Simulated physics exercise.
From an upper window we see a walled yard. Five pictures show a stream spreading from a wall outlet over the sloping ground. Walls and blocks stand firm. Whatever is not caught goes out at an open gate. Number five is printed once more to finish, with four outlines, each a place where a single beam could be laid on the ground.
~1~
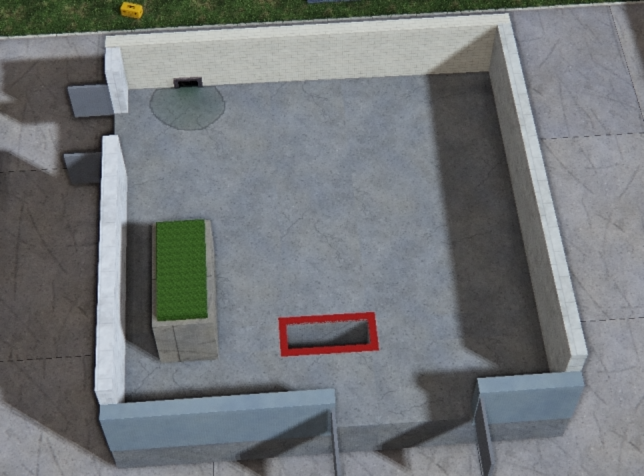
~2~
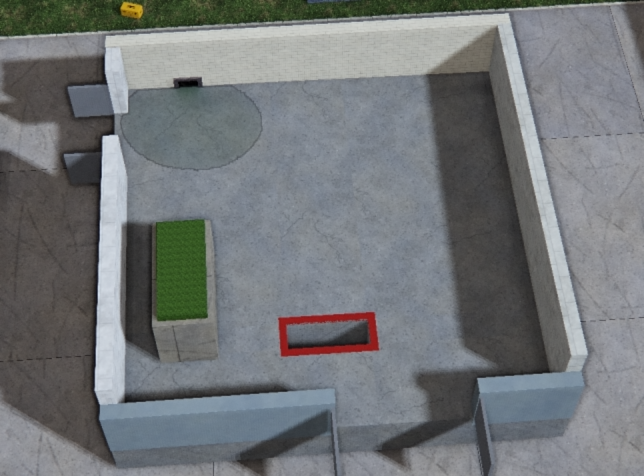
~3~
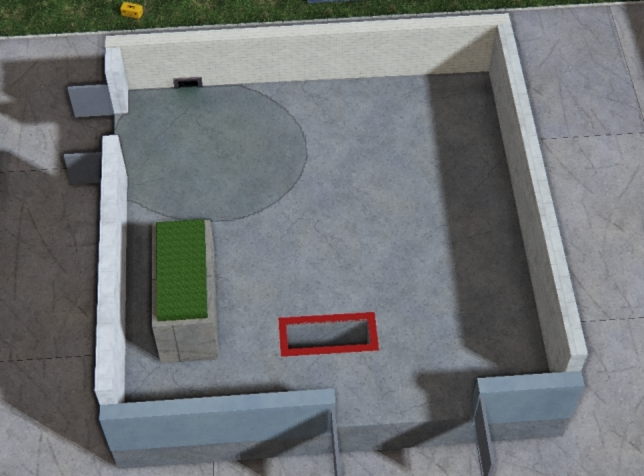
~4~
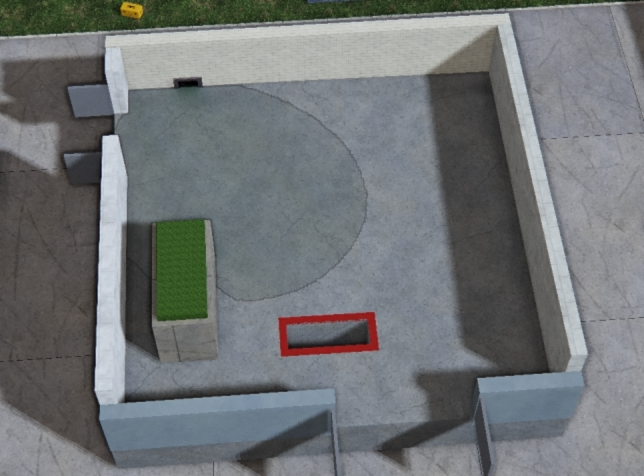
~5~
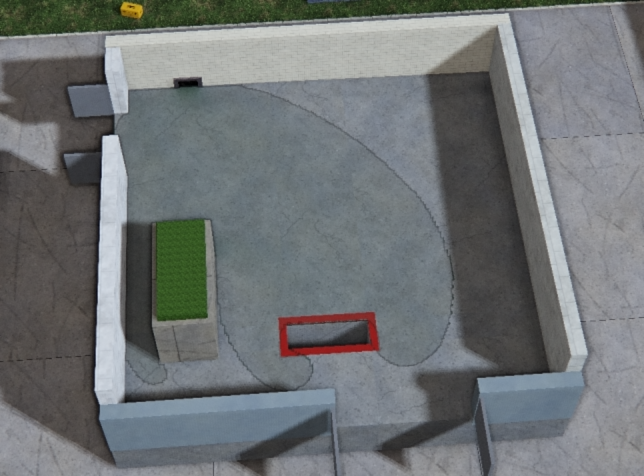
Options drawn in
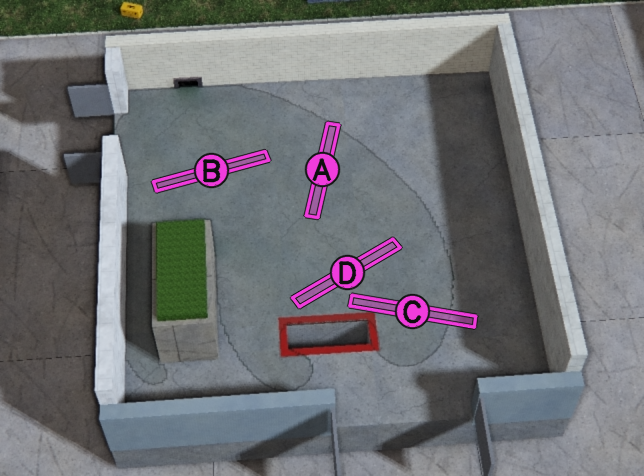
Water spreads from a wall opening across the walled yard, past a planter, and around a red-edged pit.
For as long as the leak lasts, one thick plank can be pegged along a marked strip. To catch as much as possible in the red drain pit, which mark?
A works best here.
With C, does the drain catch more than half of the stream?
No.
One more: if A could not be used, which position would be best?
Here it is position C.
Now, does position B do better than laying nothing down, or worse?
It is worse.
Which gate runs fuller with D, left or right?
More leaves on the right.
On the marked copy, A from (312, 216) to (333, 124); B from (155, 186) to (266, 155); C from (350, 300) to (474, 321); D from (296, 302) to (396, 243).
With A, about 55 % of the stream goes into the red drain pit, about 43 % out by the gates.
With B, about 13 % of the stream goes into the red drain pit, about 87 % out by the gates.
With C, about 40 % of the stream goes into the red drain pit, about 59 % out by the gates.
With D, about 21 % of the stream goes into the red drain pit, about 78 % out by the gates.
